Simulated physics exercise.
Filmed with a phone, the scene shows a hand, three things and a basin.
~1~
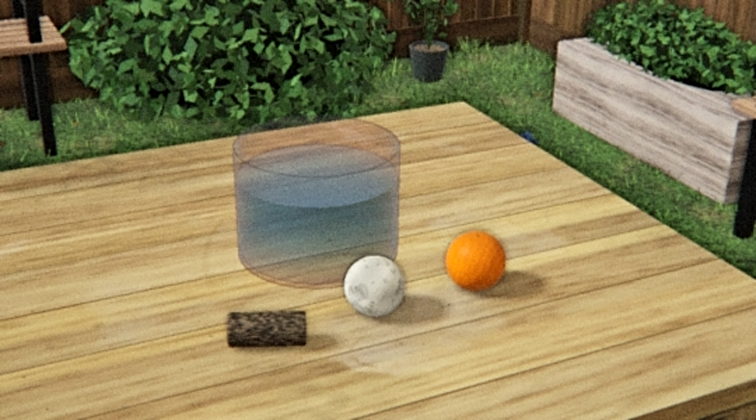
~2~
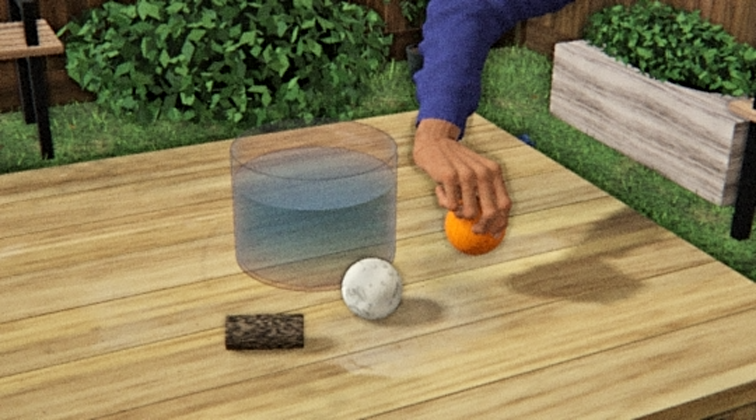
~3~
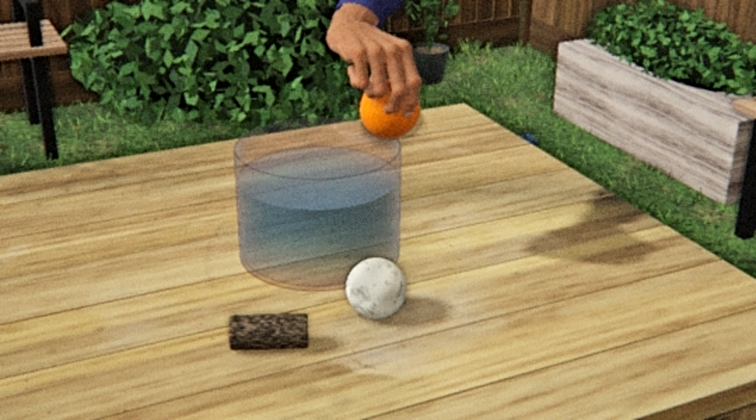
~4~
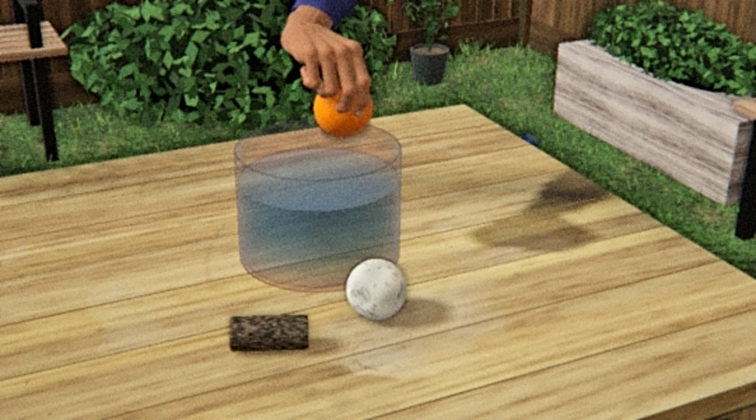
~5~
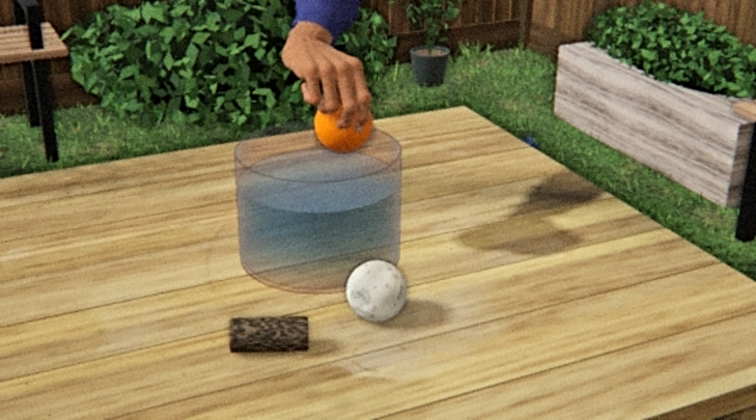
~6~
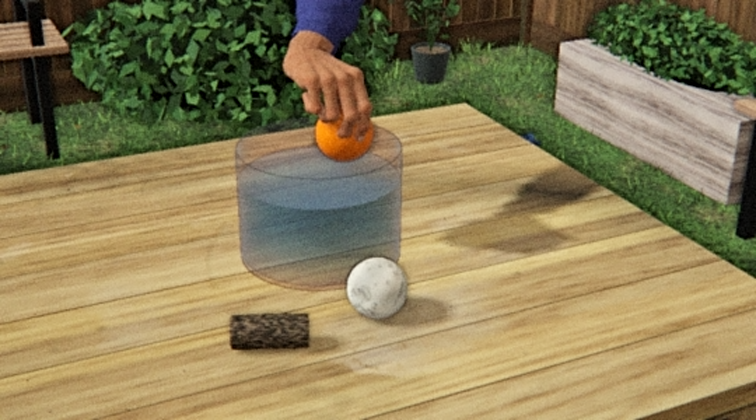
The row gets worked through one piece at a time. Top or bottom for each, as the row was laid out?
The one on the left keeps up, the one in the middle keeps up, the one on the right keeps up.
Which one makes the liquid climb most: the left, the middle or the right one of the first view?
Observation: The item at the right end.
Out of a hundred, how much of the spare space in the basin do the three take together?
By my reckoning, 24 percent.
Shortly, the orange bobs at the top.
Then, the tennis ball bobs at the top.
At the finish, the piece of branch bobs at the top; afloat, piece of branch, tennis ball and orange.
